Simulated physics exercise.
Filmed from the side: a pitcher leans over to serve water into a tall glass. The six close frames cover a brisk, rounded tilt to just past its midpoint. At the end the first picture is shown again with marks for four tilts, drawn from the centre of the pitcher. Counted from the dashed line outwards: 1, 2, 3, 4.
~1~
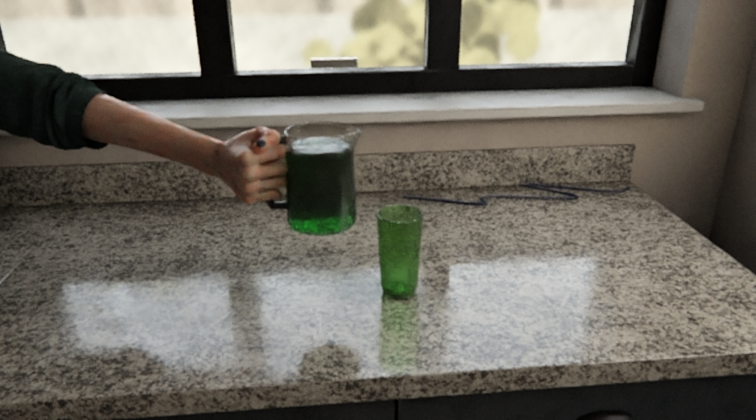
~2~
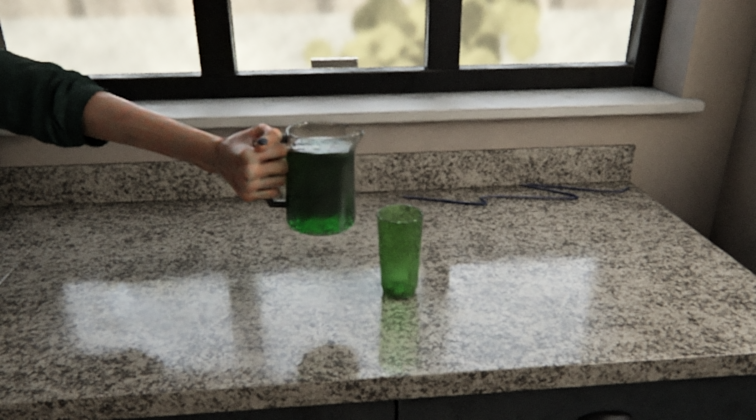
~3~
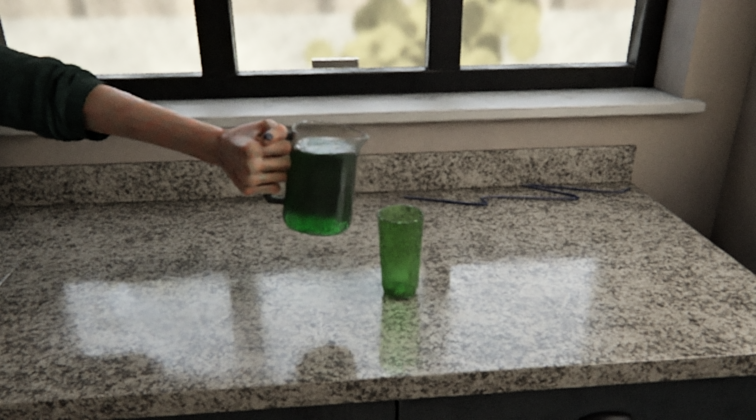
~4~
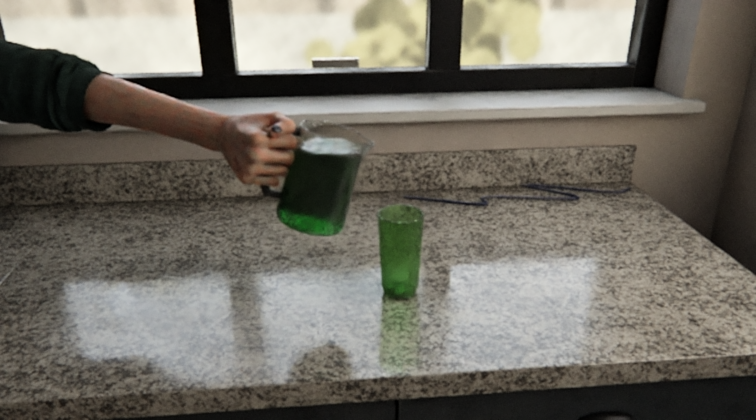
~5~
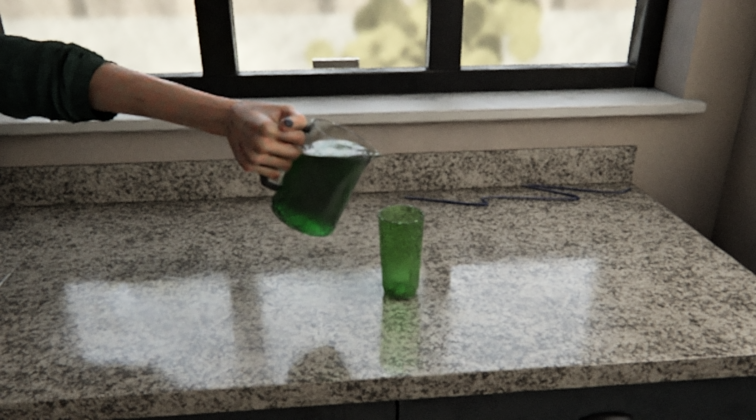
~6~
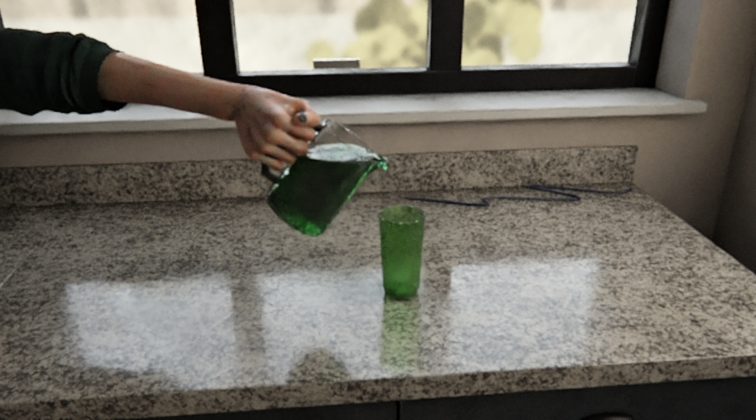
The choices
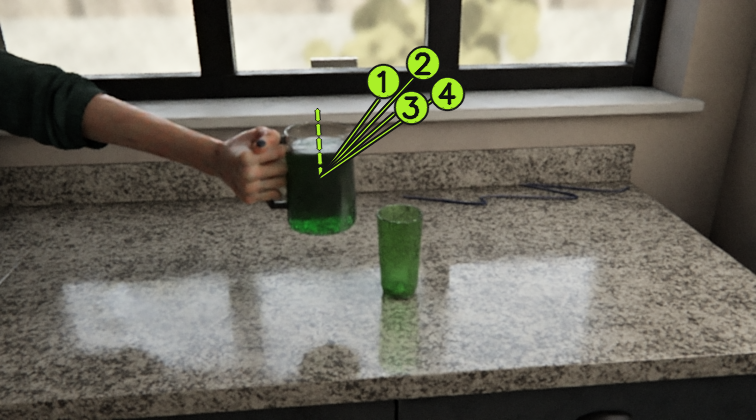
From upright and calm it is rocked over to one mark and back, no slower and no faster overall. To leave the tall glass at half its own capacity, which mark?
Choose 4.
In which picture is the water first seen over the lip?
In picture 6.
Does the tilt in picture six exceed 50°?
No.
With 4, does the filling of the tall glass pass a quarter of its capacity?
Yes.
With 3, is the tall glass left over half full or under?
Under half.
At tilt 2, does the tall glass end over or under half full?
Under half.
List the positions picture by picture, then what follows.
The first picture shows upright, lip at (360, 131); rim of the tall glass round (400, 213); nothing has left yet.
The second picture shows tipped about 2°, lip at (362, 132); nothing has left yet.
The third picture shows tipped about 8°, lip at (367, 137); nothing has left yet.
The fourth picture shows tipped about 16°, lip at (373, 144); nothing has left yet.
The fifth picture shows tipped about 27°, lip at (379, 154); nothing has left yet.
The sixth picture shows tipped about 39°, lip at (383, 166); water is over the lip, down to (383, 166).
In lime, 1 at (378, 99); 2 at (413, 78); 3 at (394, 114); 4 at (431, 100).
With 1, the tall glass ends with about 15 % of what it can hold.
With 2, the tall glass ends with about 25 % of what it can hold.
With 3, the tall glass ends with about 36 % of what it can hold.
With 4, the tall glass ends with about 49 % of what it can hold.
